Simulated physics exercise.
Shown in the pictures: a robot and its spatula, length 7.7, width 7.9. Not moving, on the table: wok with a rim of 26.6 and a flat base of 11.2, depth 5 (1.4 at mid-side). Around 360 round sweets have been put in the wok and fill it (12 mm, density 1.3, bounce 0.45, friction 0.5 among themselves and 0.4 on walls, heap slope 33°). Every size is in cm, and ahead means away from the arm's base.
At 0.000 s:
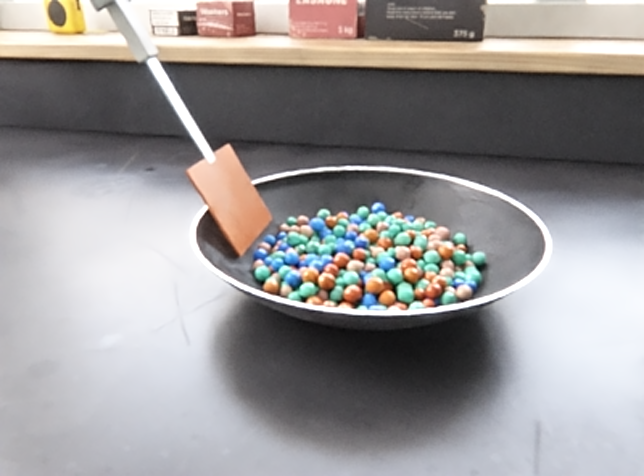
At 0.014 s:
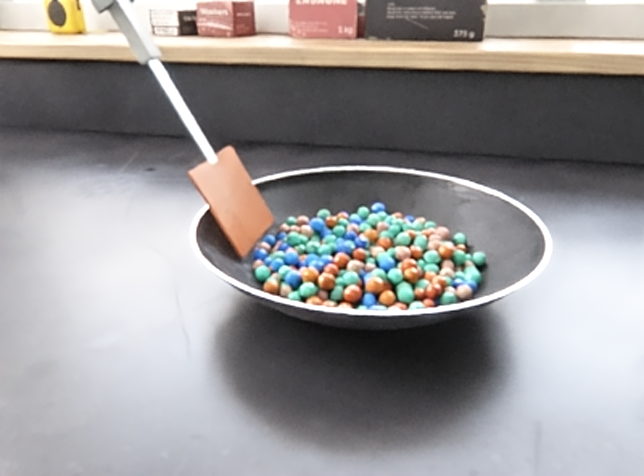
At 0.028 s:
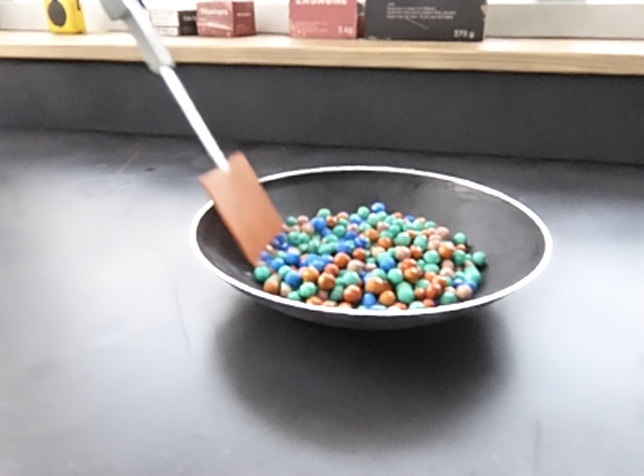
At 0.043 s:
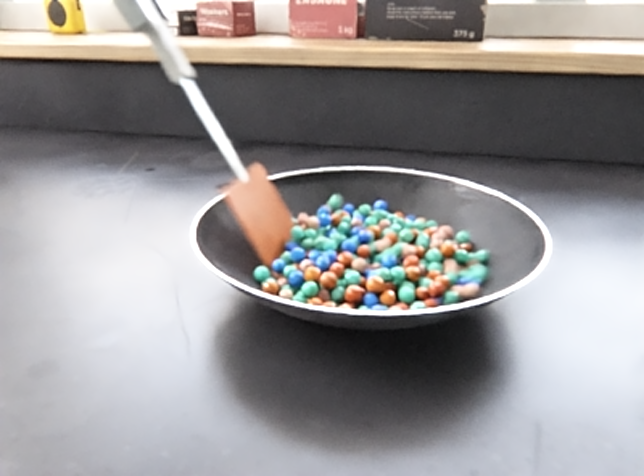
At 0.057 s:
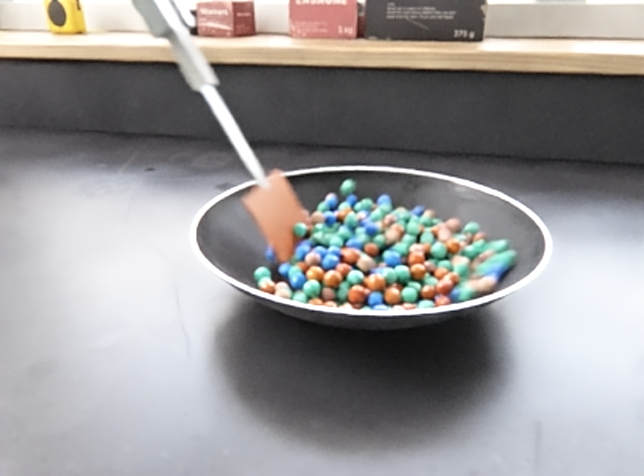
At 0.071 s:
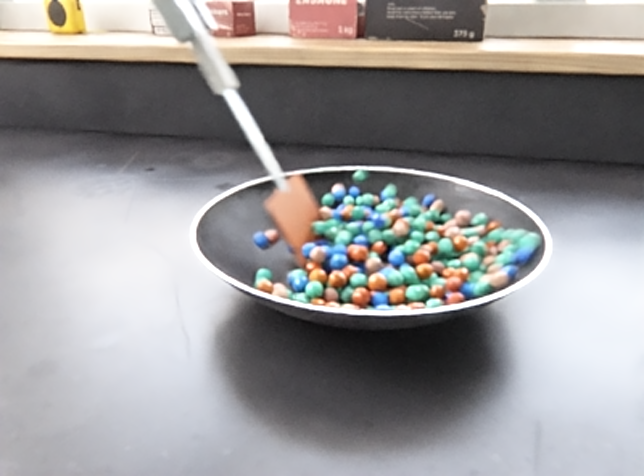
Brown spatula dipping into a dark wok of green, blue and orange balls, then pushing them right and spreading the heap.
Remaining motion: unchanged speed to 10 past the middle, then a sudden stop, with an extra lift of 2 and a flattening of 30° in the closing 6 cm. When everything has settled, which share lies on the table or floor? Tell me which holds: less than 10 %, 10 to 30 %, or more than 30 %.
More than 30 % holds.
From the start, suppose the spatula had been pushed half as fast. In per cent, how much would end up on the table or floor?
About 25 per cent.
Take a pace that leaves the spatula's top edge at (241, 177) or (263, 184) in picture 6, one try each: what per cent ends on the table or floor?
Respectively, some 25 and 40 per cent.
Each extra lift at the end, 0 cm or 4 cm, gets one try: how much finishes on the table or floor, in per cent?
Result, in order: Approx. 55 % and 50 %.
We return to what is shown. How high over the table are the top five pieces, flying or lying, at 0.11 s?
They are some 7 cm up.
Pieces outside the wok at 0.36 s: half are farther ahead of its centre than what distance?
26 cm.
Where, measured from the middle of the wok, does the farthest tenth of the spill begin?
It comes to about 55 cm.
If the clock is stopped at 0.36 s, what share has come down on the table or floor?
Around 25 %.
After 0.11 s, sloping 61°, highest piece 8 above the table; 360 in the wok, 3 on the blade or in flight.
After 0.14 s, sloping 53°, highest piece 10 above the table; 347 in the wok, 16 on the blade or in flight.
After 0.36 s, sloping 31°, highest piece 17 above the table; 178 in the wok, 93 on the table or floor, 92 on the blade or in flight.
After 1.41 s, sloping 31°, highest piece 6 above the table; 185 on the table or floor, 178 in the wok.
At rest, 185 on the table or floor, 178 in the wok. That is 51 % on the table or floor.
